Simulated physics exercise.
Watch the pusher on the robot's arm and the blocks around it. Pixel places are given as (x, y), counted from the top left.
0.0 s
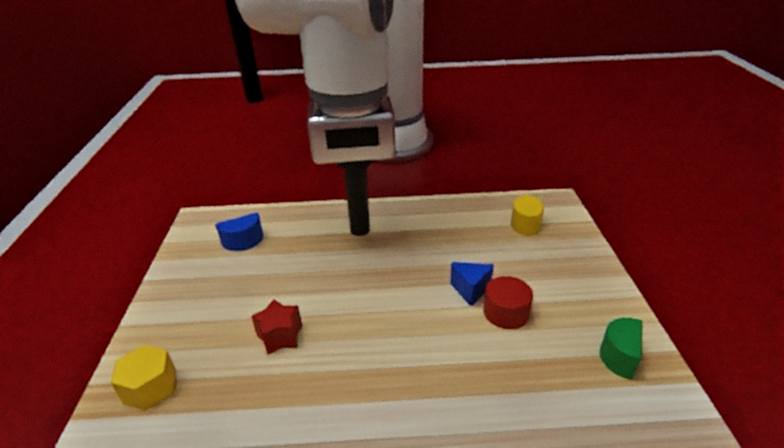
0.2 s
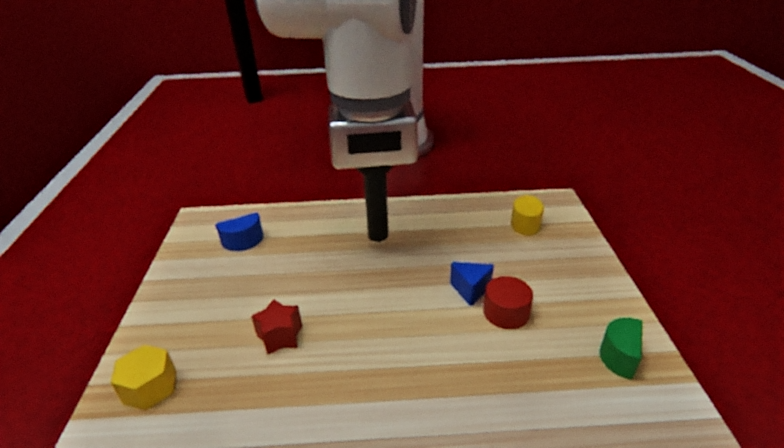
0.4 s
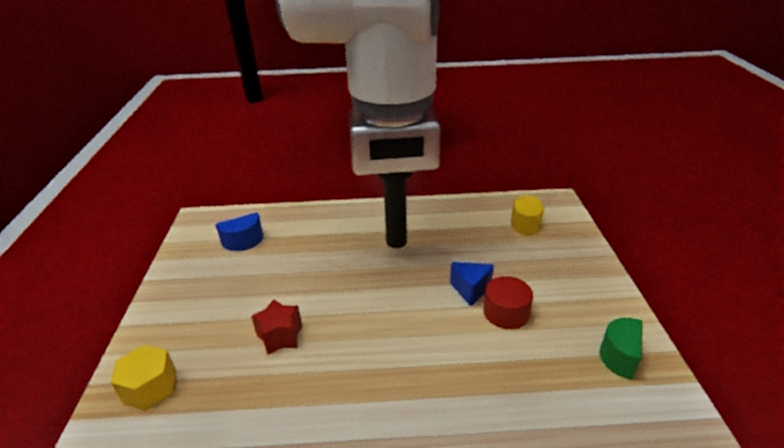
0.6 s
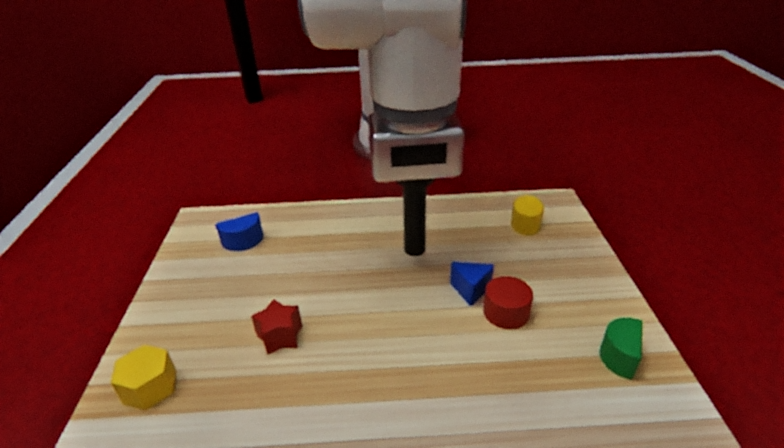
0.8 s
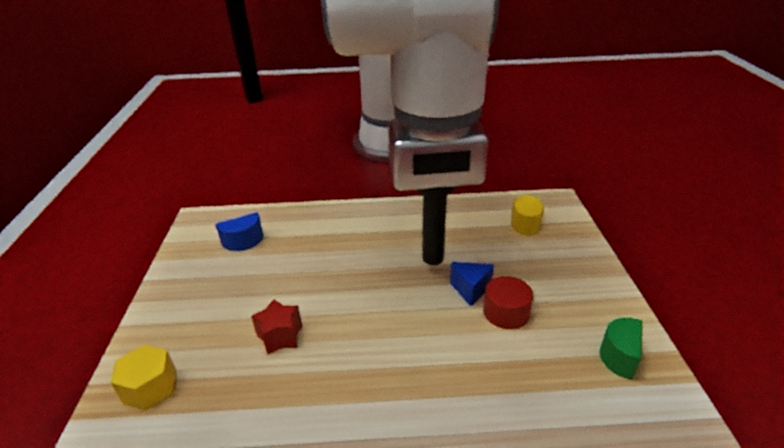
On a wooden board, a robot arm moving its black pusher rightward and slightly nearer, beside a blue triangular block, blocks staying still.
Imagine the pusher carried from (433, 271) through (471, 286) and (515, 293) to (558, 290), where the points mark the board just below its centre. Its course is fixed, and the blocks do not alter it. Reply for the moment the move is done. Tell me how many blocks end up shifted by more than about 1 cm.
The number of blocks that move over 1 cm is two.
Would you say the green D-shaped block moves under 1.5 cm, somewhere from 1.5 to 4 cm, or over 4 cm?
If I had to pick, the green D-shaped block travels less than 1.5 cm here.
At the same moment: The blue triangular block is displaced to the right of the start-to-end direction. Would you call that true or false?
That statement is accurate.
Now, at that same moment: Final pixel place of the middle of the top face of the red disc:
If I read the scene right, the answer is (564, 326).
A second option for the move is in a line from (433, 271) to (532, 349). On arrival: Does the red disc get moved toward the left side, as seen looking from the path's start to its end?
Yes
The first path, step by step. One third of the way, pusher (473, 273); blue triangular block (502, 284); red disc (532, 304).
Two thirds of the way, pusher (518, 280); blue triangular block (541, 295), turned 40° clockwise; red disc (561, 323).
At the end, pusher (561, 277); blue triangular block (558, 294), turned 85° clockwise; red disc (564, 326); green D-shaped block still.
